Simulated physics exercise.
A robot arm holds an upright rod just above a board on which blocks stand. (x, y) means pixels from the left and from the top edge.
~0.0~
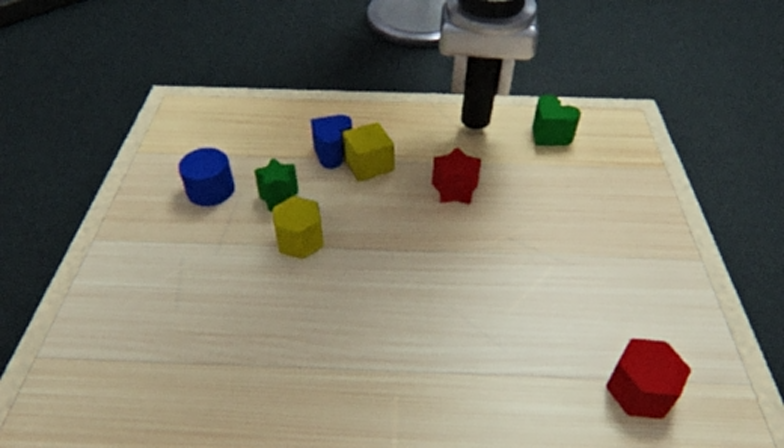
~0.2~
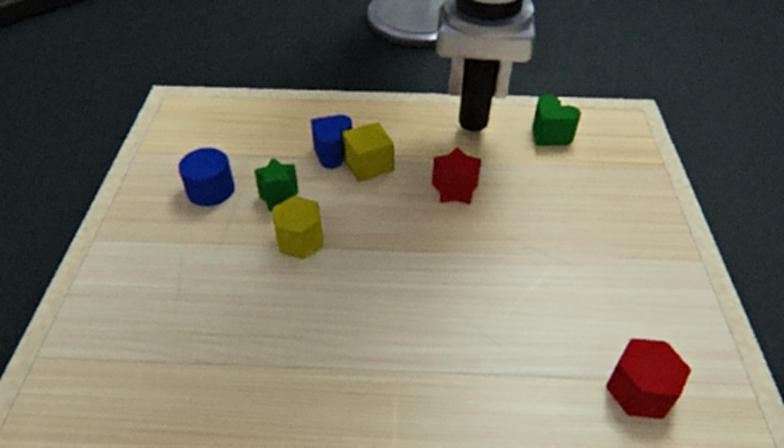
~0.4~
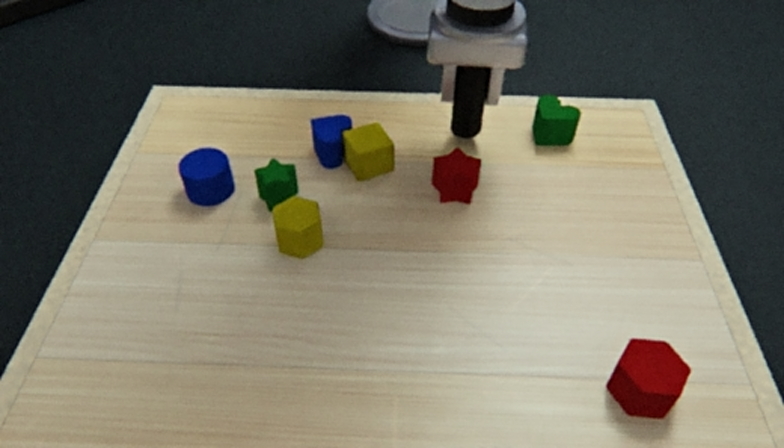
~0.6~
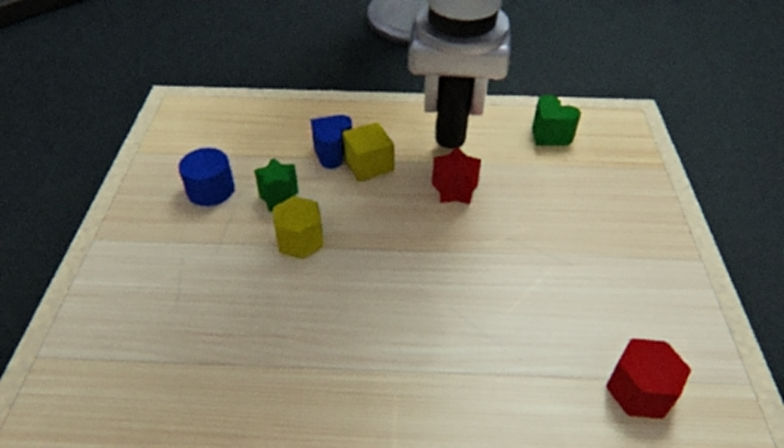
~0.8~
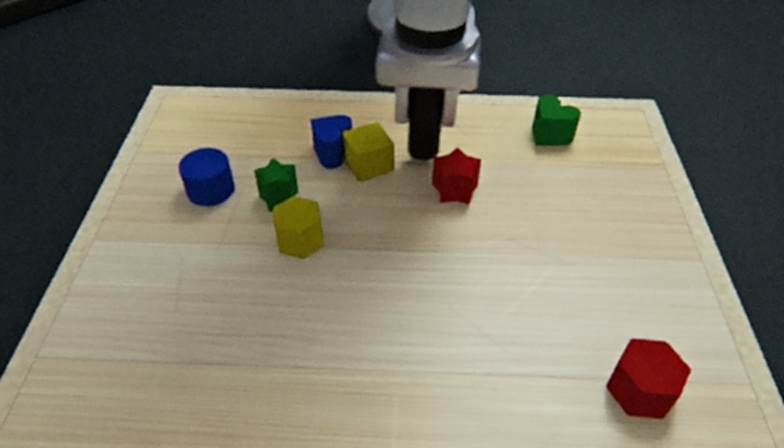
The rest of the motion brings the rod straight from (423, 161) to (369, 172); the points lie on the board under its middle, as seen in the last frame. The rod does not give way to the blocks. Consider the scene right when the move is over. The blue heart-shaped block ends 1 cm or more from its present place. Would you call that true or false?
True.
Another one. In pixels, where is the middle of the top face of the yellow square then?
My best guess is (333, 139).
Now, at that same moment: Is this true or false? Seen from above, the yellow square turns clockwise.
It is true.
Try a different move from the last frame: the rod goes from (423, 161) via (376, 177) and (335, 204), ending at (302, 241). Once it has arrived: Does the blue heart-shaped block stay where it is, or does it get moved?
It gets moved.
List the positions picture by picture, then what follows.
Rod tip at (476, 120); block tops, blue heart-shaped block at (331, 126); yellow square at (368, 137); red star block at (458, 163), in the first frame.
Rod at (473, 123); blocks unchanged, in the second frame.
Rod at (466, 129); blocks unchanged, in the third frame.
Rod at (450, 139); blocks unchanged, in the fourth frame.
Rod at (423, 151); blue heart-shaped block at (331, 126); yellow square at (368, 137); red star block at (458, 163), in the fifth frame.
On the path given first. Halfway along, rod at (396, 156); blue heart-shaped block at (326, 125); yellow square at (358, 138), turned 15° clockwise.
At the end, rod at (369, 162); blue heart-shaped block at (310, 120), turned 25° clockwise; yellow square at (333, 139), turned 30° clockwise; red star block in place.
